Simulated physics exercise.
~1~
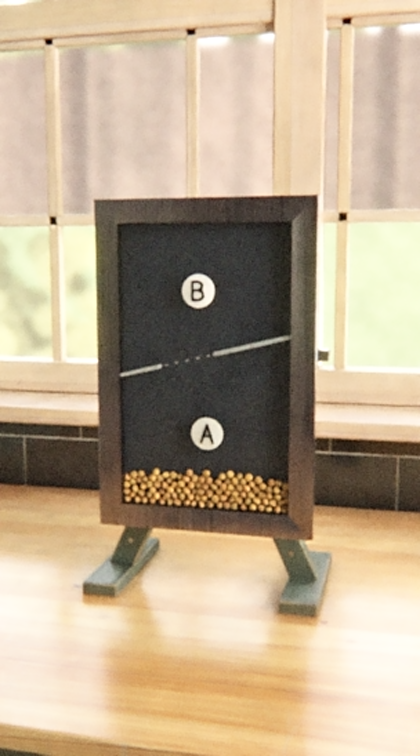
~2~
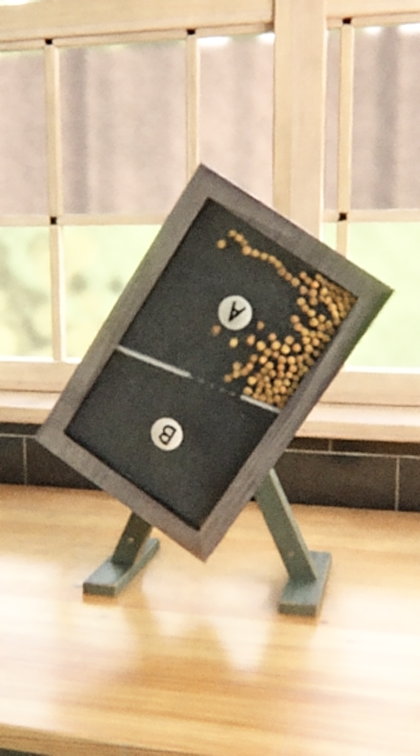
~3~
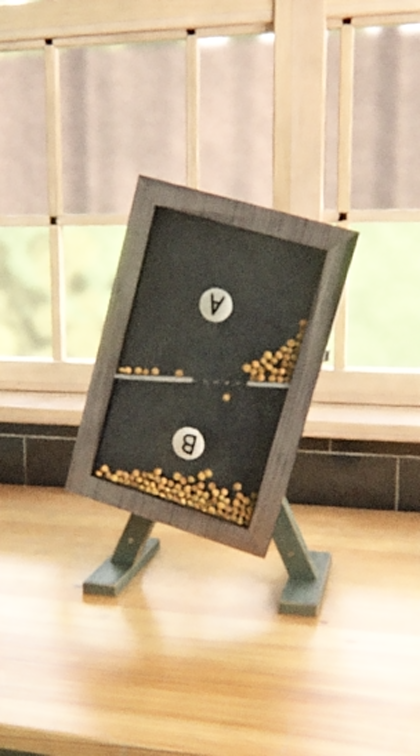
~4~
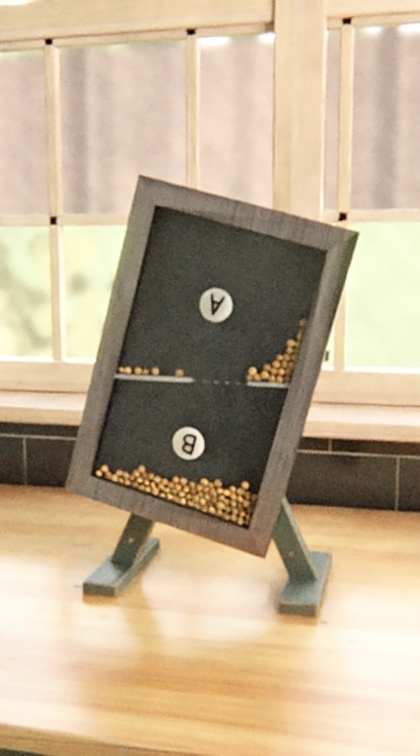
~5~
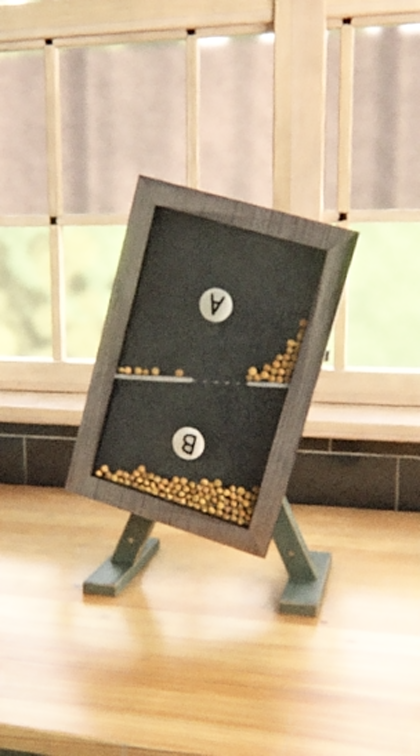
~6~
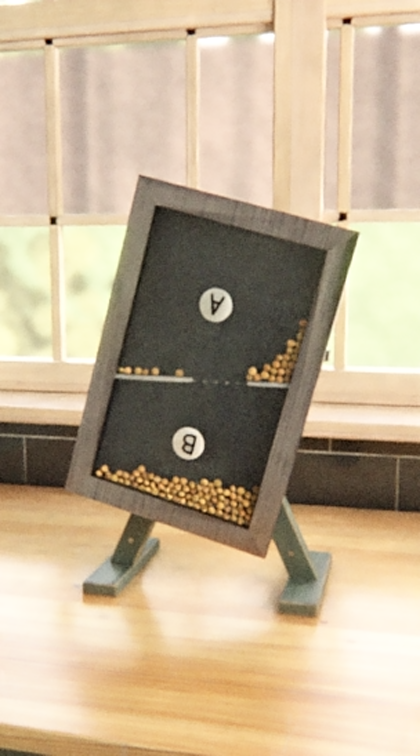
On a pale wooden counter before a bright paned window, seen straight on by a still camera, a dark-framed shadow box stands upright on two grey-green feet. Its black interior is split by a slanting pale divider with a dotted middle, the round white label B above and A below, where golden beads lie heaped. The box turns anticlockwise until it is nearly upside down, and the beads slide up along the right side of chamber A. They then drop through the divider's middle into B. Finally the box rests tilted, most beads in B below, a smaller share left on the divider in A.
